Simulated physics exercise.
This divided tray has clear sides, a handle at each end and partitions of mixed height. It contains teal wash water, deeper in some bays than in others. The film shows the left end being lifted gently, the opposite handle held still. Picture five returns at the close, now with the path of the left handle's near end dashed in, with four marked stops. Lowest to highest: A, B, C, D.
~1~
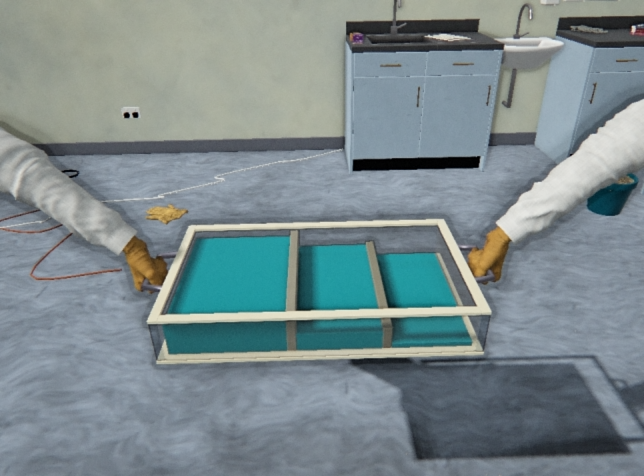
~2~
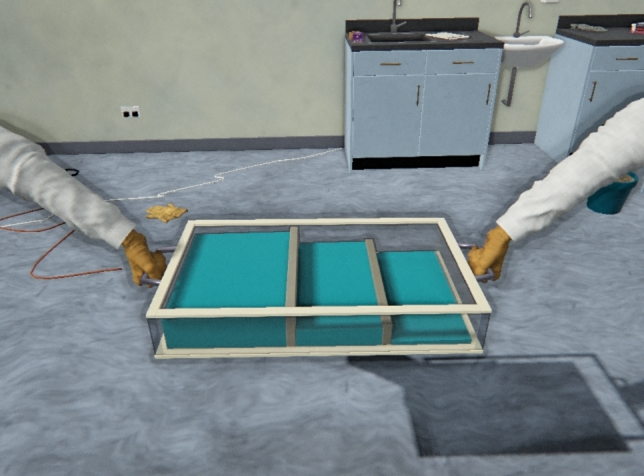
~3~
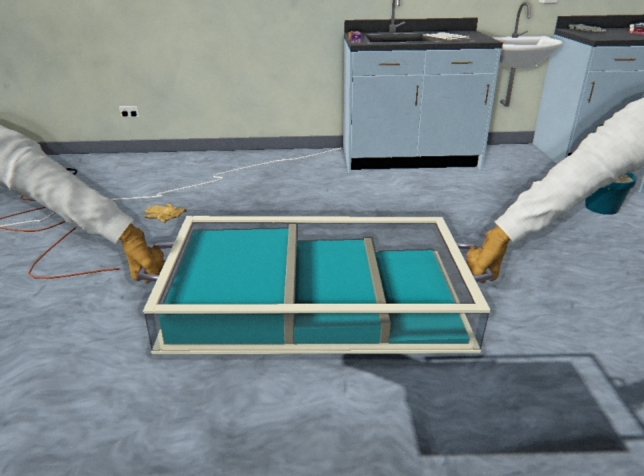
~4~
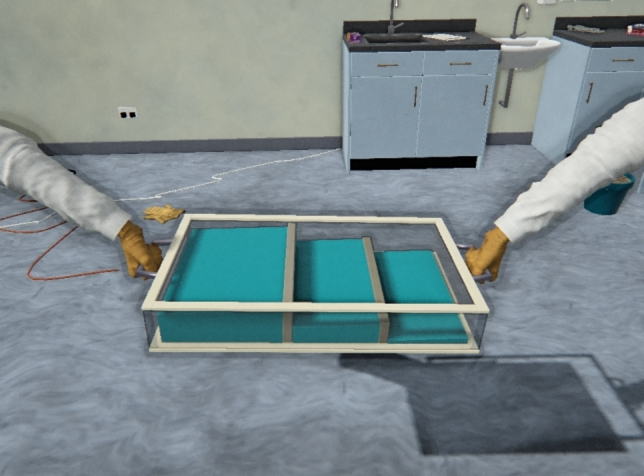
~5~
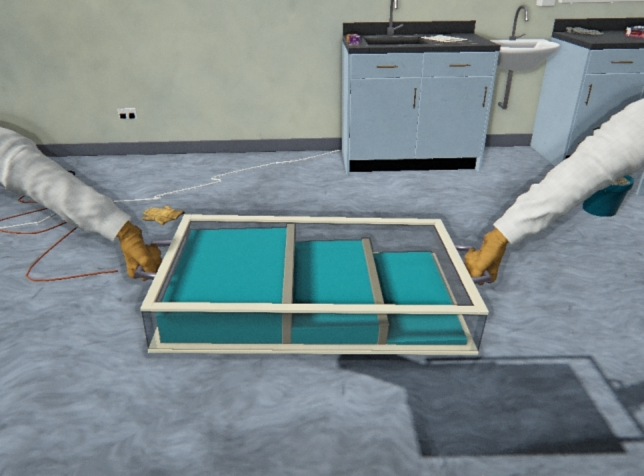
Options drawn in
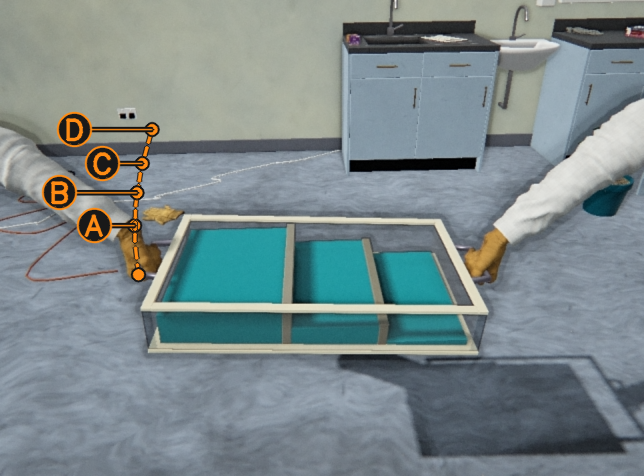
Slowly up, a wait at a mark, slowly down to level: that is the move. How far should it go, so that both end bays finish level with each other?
I would pick stop B.
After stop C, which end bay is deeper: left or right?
The right one.
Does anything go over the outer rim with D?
Yes.
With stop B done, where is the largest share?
That is the left bay.
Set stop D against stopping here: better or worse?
It is better.
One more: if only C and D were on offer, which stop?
C it is.
On the marked copy, A at (134, 225); B at (137, 192); C at (142, 163); D at (152, 129).
Choosing A, the left end bay stands much deeper than the other; nothing spills.
Choosing B, the two end bays stand about equally deep; nothing spills.
Choosing C, the right end bay stands a little deeper than the other; about 8 % goes over the rim.
Choosing D, the right end bay stands much deeper than the other; about 25 % goes over the rim.
